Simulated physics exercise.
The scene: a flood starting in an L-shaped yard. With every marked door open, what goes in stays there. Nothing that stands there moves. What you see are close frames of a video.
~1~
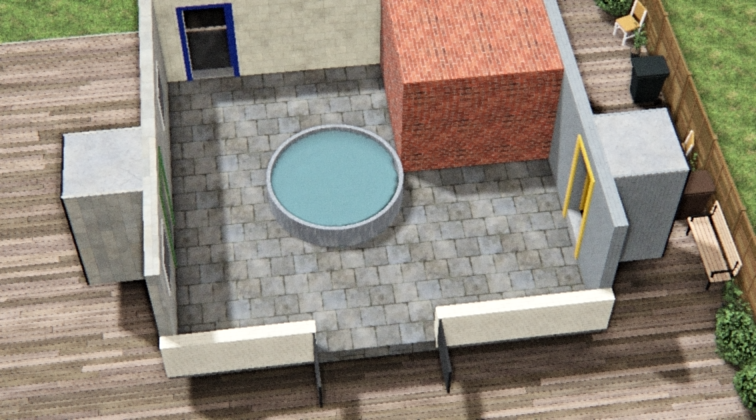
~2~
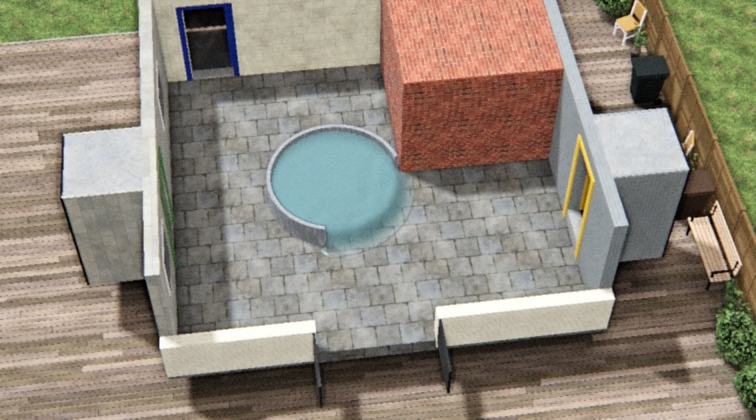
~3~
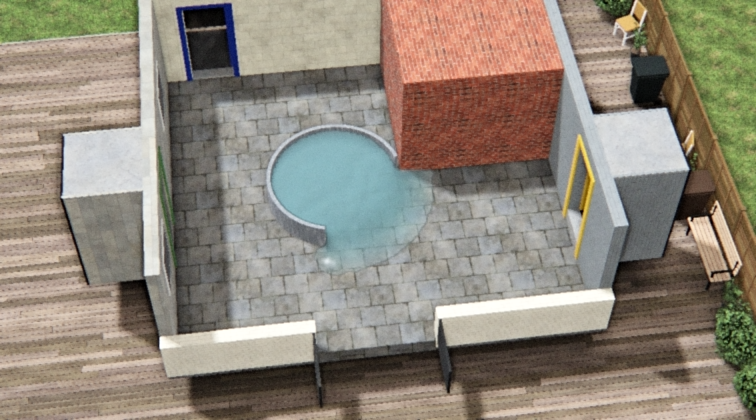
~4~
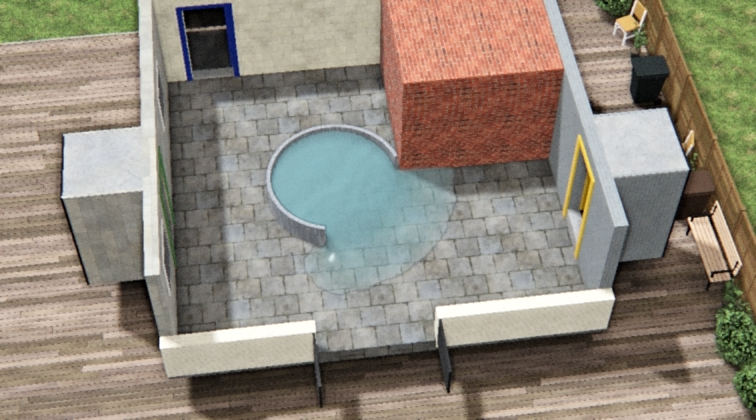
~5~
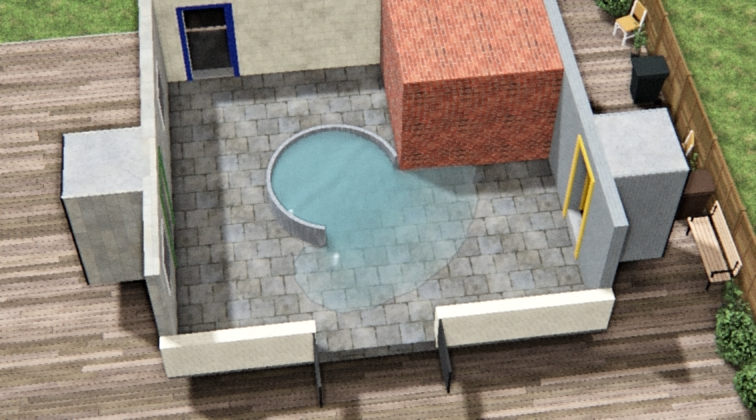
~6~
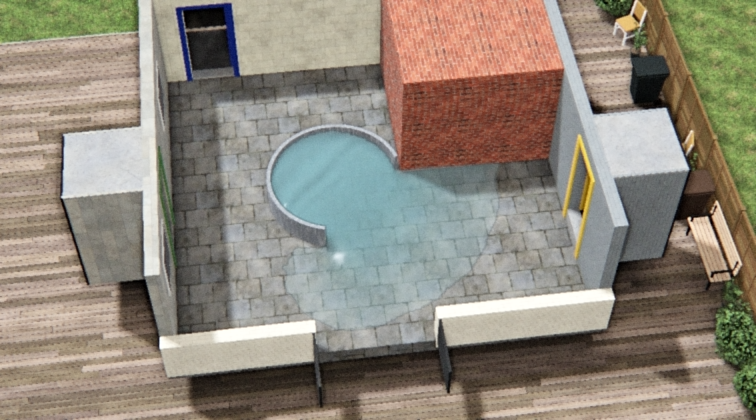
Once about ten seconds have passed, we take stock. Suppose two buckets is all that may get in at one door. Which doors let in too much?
In turn: The yellow door is fine; the green door is fine; the blue door is fine.
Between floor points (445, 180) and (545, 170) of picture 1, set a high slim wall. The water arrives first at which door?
My answer is the one in yellow.
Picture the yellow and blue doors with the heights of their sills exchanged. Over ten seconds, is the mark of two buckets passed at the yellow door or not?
Door by door: The yellow door rises above.
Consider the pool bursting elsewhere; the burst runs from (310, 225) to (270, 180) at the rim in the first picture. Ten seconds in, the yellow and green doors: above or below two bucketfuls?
In brief: Yellow remains below and green exceeds the mark.
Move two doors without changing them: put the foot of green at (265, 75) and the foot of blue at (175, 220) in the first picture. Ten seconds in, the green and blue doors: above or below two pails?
Result: Green remains beneath it, blue remains beneath it.
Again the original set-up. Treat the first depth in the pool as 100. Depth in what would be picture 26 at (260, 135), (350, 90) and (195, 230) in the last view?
The depths come to near 0, 0 and 0 per cent respectively.
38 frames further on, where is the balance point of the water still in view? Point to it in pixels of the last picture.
Near pixel (453, 232).
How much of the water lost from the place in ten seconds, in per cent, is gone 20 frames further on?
My reading is near 45 per cent.
A moment on, water covers 40 % of the floor; the yellow door wet at the sill, nothing in, the green door not reached, the blue door not reached.
Next, water covers 45 % of the floor; the yellow door wet at the sill, nothing in, the green door not reached, the blue door not reached.
Then, water covers 40 % of the floor; the yellow door wet at the sill, nothing in, the green door not reached, the blue door not reached.
Later, water covers 40 % of the floor; the yellow door wet at the sill, nothing in, the green door not reached, the blue door not reached.
In the end, water covers 55 % of the floor; the yellow door wet at the sill, nothing in, the green door not reached, the blue door not reached.
